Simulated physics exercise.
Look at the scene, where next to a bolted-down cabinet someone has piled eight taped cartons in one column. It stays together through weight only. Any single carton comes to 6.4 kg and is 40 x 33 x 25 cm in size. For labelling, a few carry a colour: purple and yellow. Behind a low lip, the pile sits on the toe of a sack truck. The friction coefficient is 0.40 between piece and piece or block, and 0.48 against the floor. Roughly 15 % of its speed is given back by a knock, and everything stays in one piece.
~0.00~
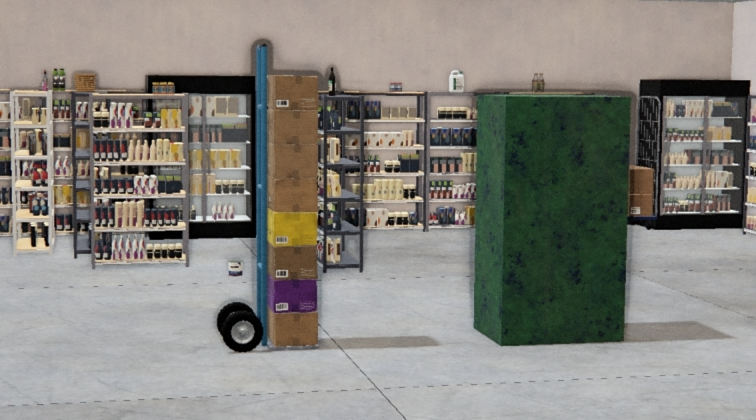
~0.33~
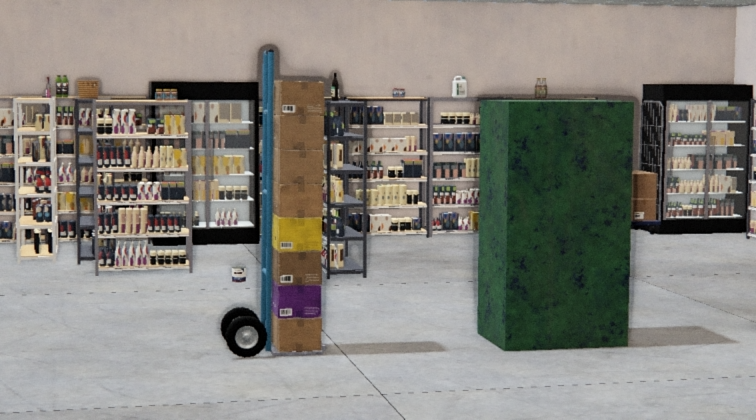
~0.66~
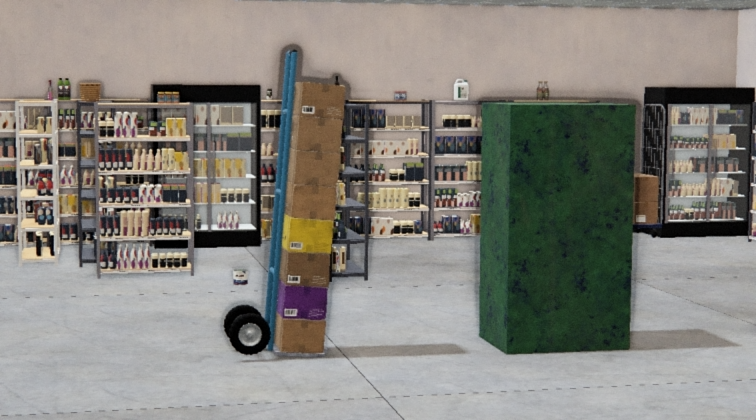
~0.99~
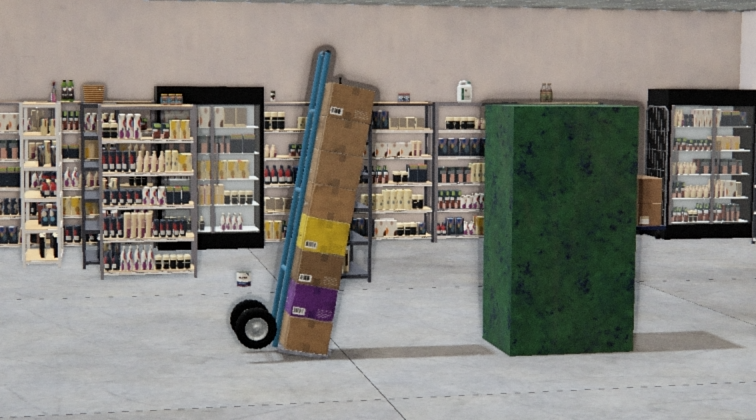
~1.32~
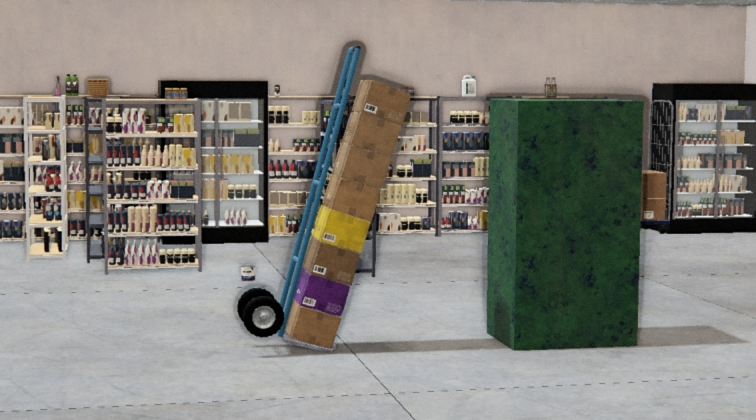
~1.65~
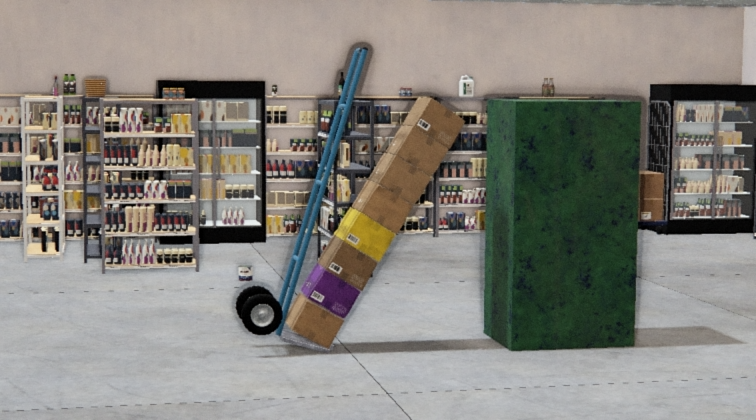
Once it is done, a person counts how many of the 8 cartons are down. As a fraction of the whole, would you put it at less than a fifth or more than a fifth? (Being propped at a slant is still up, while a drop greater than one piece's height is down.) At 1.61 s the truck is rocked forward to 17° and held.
Counted up, it comes to upwards of a fifth.
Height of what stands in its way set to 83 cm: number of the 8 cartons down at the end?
The count would be 6.
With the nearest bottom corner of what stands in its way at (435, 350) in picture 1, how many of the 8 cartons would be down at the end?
That comes to 0.
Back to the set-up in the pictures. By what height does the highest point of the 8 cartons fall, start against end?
Something like 30 cm, give or take.
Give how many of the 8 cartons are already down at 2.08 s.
The tally at that time stands at 3.
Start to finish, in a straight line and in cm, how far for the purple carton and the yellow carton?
Well, the purple finishes about 30 cm from where it began, while the yellow finishes about 70 cm from its start.
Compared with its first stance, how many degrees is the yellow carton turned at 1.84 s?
Tilt: Approx. 40°.
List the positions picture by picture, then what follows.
In the first picture (places mark the middle of the side facing us), truck frame (264, 107) 0° forward; yellow carton (296, 229); purple carton (296, 296); nothing disturbed.
Truck frame (270, 112) 1° forward; yellow carton (301, 235); 2 disturbed, none down, in the second picture.
Truck frame (290, 112) 5° forward; yellow carton (311, 236) leaning 5°; purple carton (305, 303) leaning 5°; steepest lean 5°, the carton at (323, 101); 8 disturbed, none down, in the third picture.
Truck frame (317, 112) 10° forward; yellow carton (327, 237) leaning 10°; purple carton (314, 303) leaning 10°; steepest lean 10°, the carton at (352, 104); 8 disturbed, none down, in the fourth picture.
Truck frame (343, 106) 15° forward; yellow carton (346, 232) leaning 18°; purple carton (326, 296) leaning 18°; steepest lean 18°, the carton at (387, 103); 8 disturbed, none down, in the fifth picture.
Truck frame (348, 107) 17° forward; yellow carton (370, 237) leaning 32°; purple carton (335, 295) leaning 32°; steepest lean 32°, the carton at (441, 124); 8 disturbed, none down, in the sixth picture.
After 1.71 s, none of the 8 cartons down, 8 disturbed; yellow carton leaning 36°; purple carton leaning 36°.
After 1.74 s, 1 of the 8 cartons down; yellow carton leaning 39°; purple carton leaning 39°.
After 1.84 s, 3 of the 8 cartons down; yellow carton leaning 45°, 11 cm lower; purple carton leaning 45°.
After 2.08 s, 3 of the 8 cartons down; yellow carton leaning 43°, 15 cm lower; purple carton leaning 43°.
At rest (2.7 s), 3 of the 8 cartons down; purple carton leaning 44°; yellow carton leaning 44°, 17 cm lower. That is 38 per cent. As the last picture would show them, middles, purple carton near (345, 297), yellow carton near (392, 251).
